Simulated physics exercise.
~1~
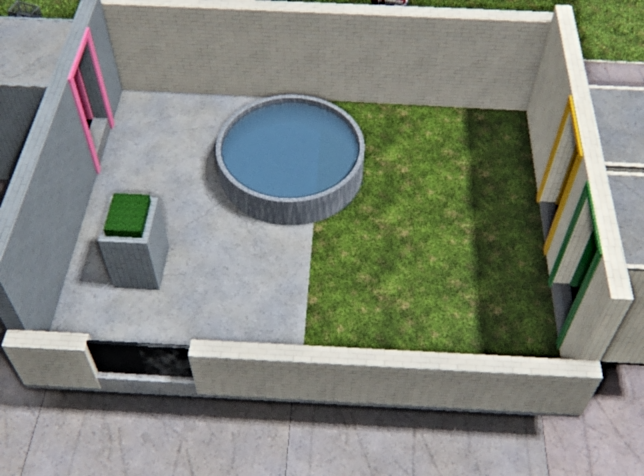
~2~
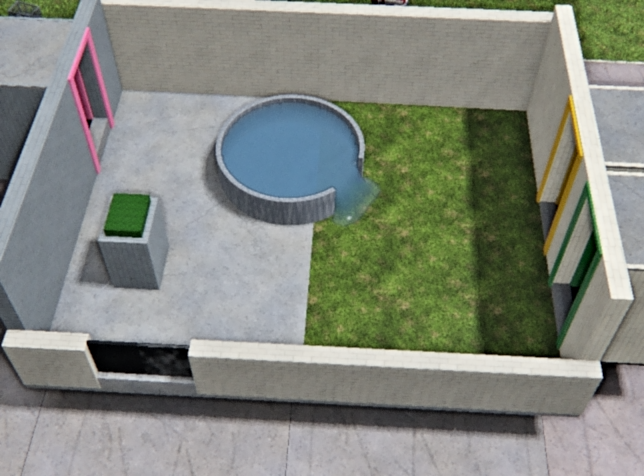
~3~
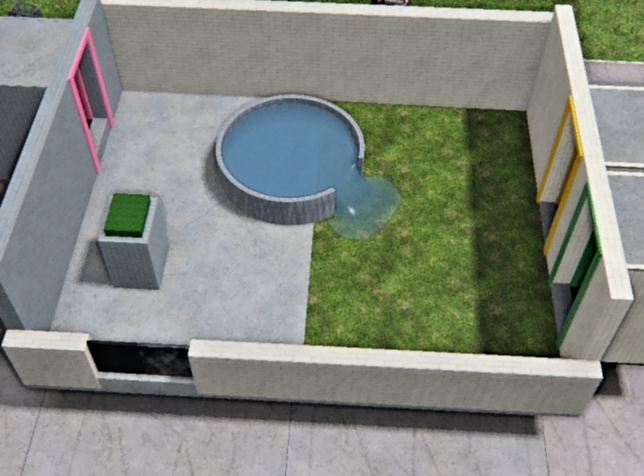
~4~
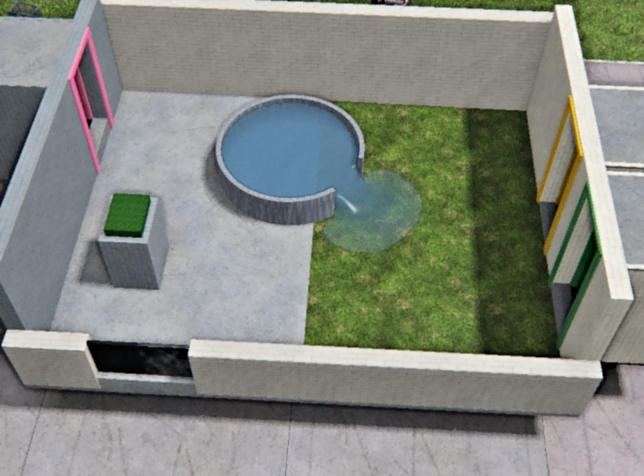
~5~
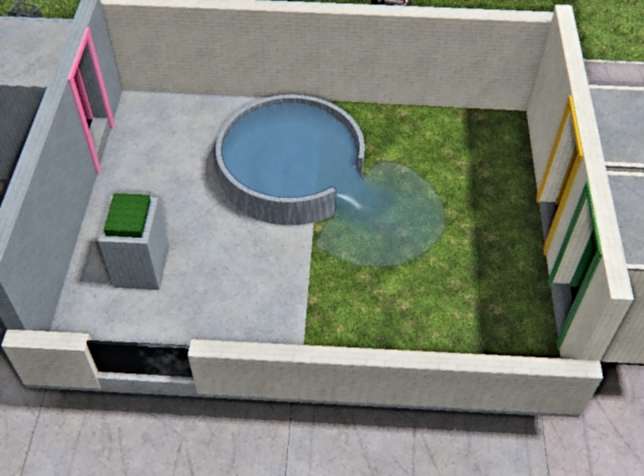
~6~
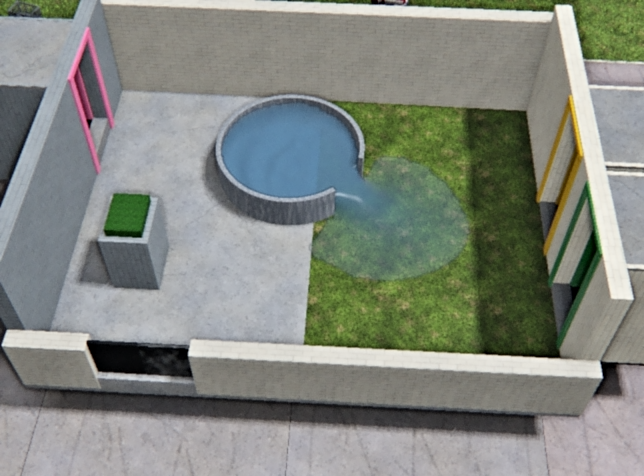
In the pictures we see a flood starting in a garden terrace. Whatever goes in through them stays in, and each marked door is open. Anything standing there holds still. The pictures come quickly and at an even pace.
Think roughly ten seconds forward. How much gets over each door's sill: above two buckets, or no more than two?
Outcome: Pink door: Two buckets at most; yellow door: Over two buckets; green door: Two buckets at most.
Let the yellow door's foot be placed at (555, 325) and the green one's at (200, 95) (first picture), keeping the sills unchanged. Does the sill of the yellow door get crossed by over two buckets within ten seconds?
Put simply, yellow door spills past the mark here.
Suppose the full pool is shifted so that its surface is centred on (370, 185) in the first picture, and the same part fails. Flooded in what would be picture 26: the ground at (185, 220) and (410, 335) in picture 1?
Spared, soaked.
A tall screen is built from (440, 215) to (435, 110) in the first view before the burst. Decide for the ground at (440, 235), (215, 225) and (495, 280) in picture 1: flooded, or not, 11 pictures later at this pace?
Submerged; untouched; submerged.
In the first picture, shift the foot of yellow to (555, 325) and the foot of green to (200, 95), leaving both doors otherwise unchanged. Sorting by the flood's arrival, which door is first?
Result: The yellow one.
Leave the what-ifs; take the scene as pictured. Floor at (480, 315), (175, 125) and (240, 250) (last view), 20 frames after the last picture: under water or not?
Result, in order: Waterlogged / unflooded / unflooded.
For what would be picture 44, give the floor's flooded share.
About 50 per cent.
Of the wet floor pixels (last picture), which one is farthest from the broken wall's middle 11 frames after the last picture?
Close to (547, 308).
A moment on, water covers 20 % of the floor; the pink door not reached, the yellow door not reached, the green door not reached.
Next, water covers 30 % of the floor; the pink door not reached, the yellow door wet at the sill, nothing in, the green door not reached.
Then, water covers 45 % of the floor; the pink door not reached, the yellow door over two buckets in, the green door wet at the sill, nothing in.
Later, water covers 50 % of the floor; the pink door not reached, the yellow door over two buckets in, the green door wet at the sill, nothing in.
In the end, water covers 70 % of the floor; the pink door not reached, the yellow door far over two buckets in, the green door wet at the sill, nothing in.
